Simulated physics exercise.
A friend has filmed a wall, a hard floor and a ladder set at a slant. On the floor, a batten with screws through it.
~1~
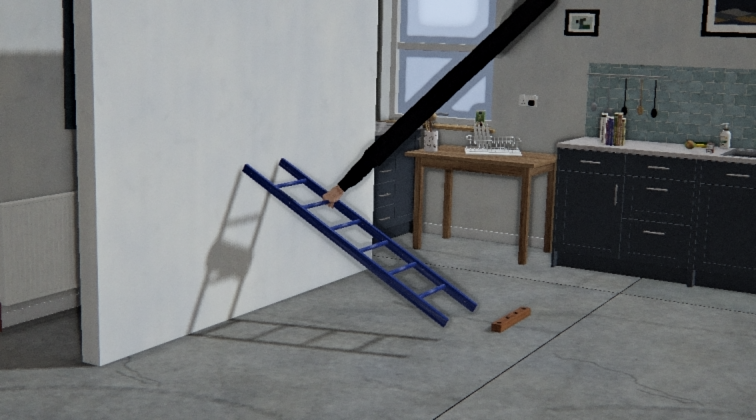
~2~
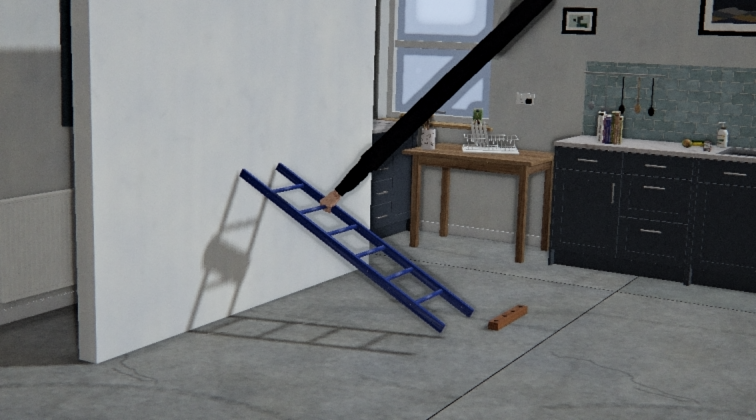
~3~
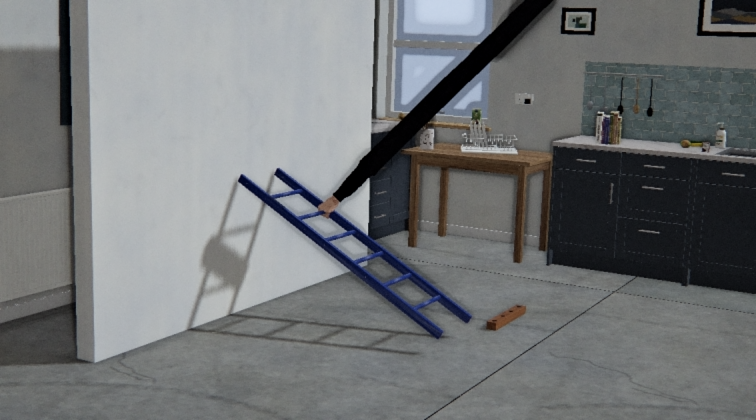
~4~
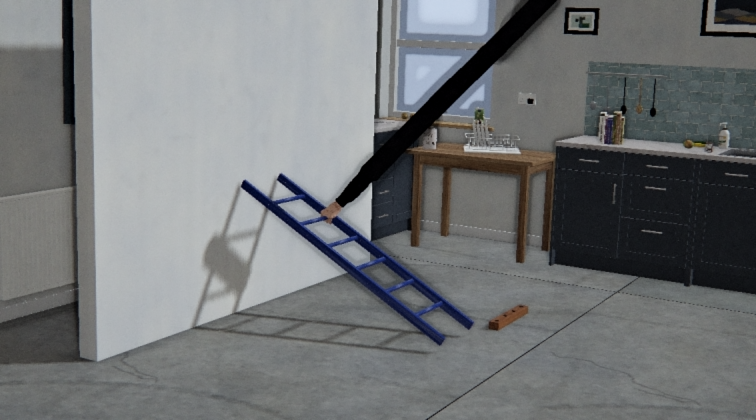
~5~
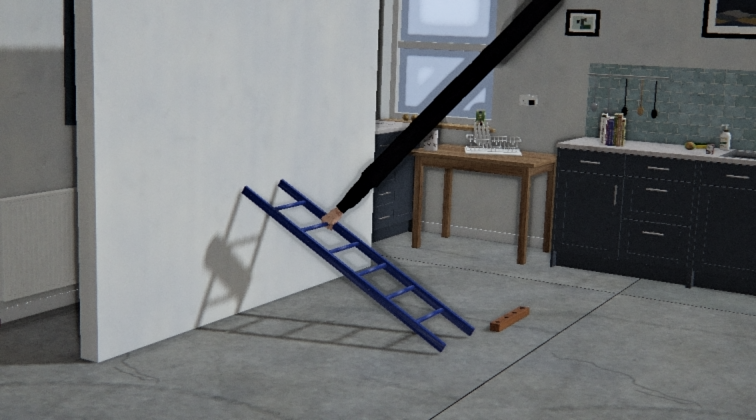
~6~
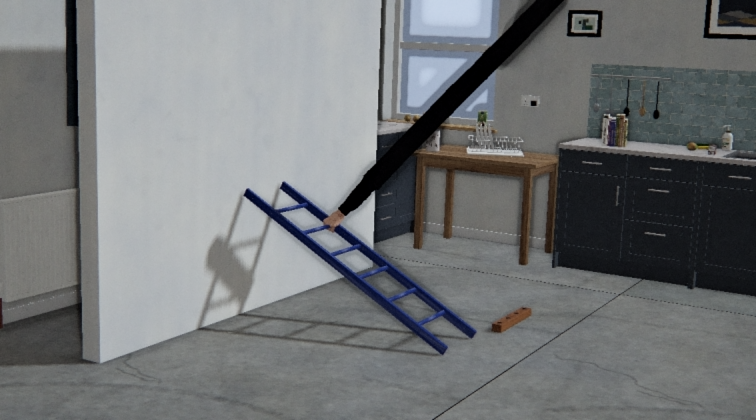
A long black arm slowly lowers a slanted blue ladder slightly beside a white wall.
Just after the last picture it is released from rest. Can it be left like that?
In the end the blue ladder slides out and falls.
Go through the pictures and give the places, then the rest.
The first frame shows still on the way; blue ladder (357, 236); batten (511, 319).
The second frame shows still on the way; blue ladder (354, 242); batten (508, 317).
The third frame shows still on the way; blue ladder (353, 247); batten (507, 317).
The fourth frame shows still on the way; blue ladder (355, 253); batten (509, 317).
The fifth frame shows still on the way; blue ladder (356, 260); batten (510, 319).
The sixth frame shows in place, still held; blue ladder (358, 262); batten (512, 319).
Then, 0.28 s later than the last frame, blue ladder tilted by 9° near (364, 282).
Then, 0.40 s later than the last frame, blue ladder tilted by 23° near (369, 312).
When it is over, the blue ladder slips down, near (371, 325).
